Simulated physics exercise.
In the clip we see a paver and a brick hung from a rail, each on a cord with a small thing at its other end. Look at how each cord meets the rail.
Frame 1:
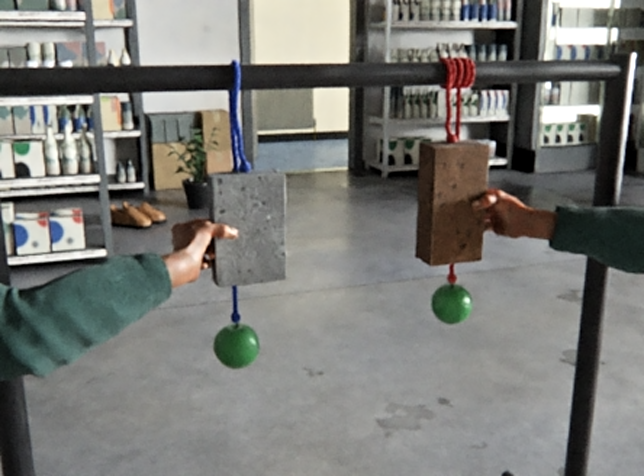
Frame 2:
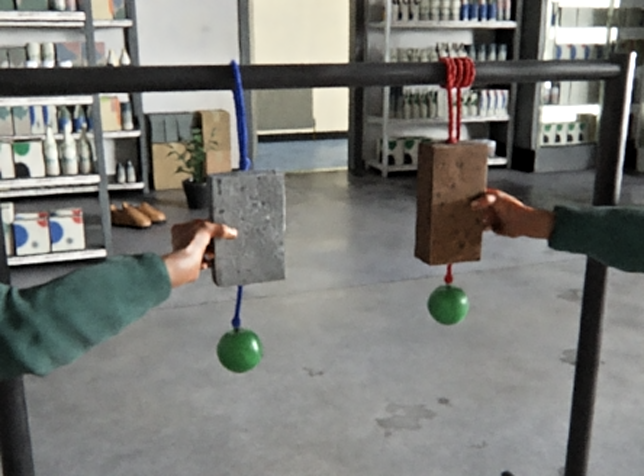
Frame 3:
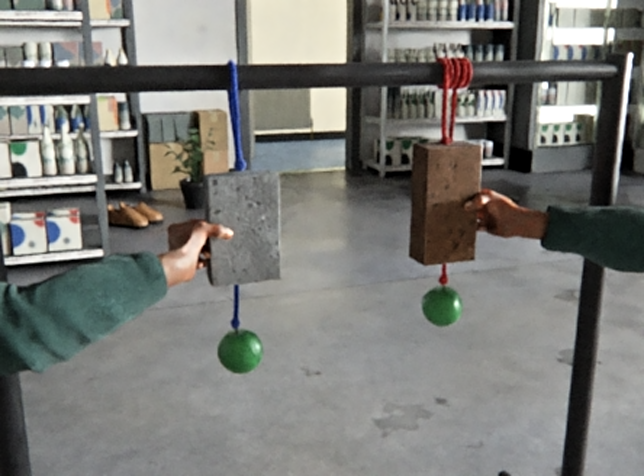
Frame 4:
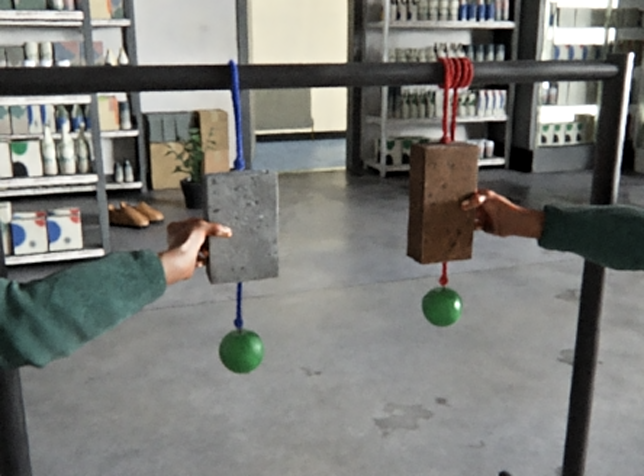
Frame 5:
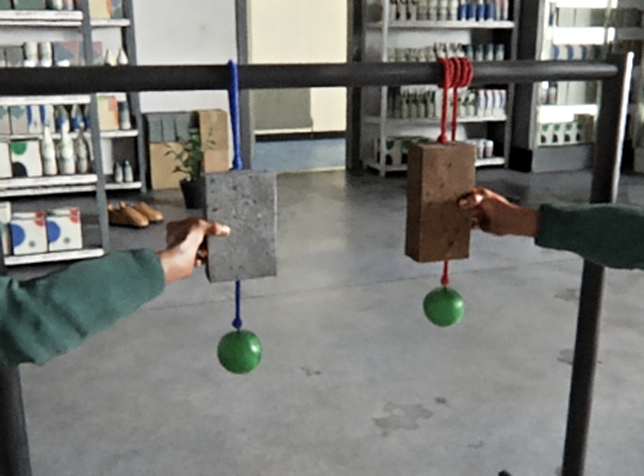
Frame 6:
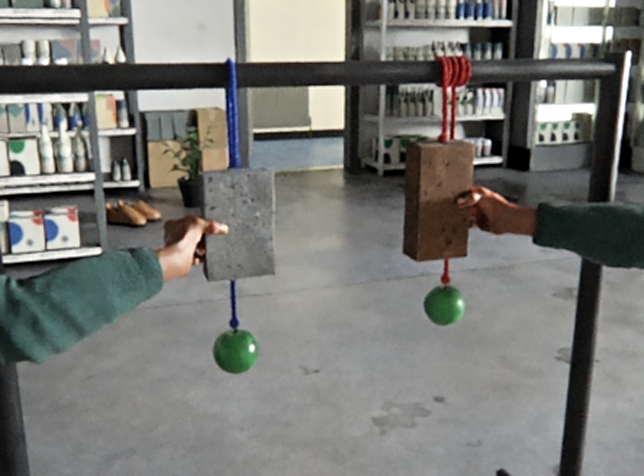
Two hands holding a grey paver and a brown brick on cords over a rail, easing them slightly left above green apples.
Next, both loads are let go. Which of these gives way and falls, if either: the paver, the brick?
In the end the paver falls, the brick stays up.
Then, 0.48 s after the last picture, paver dropping; brick hanging near (440, 201).
Then, 0.78 s after the last picture, paver on the floor; brick hanging near (441, 200).
At rest, paver on the floor; brick hanging near (441, 199). The paver pulls its rope through and the brick stays hanging.
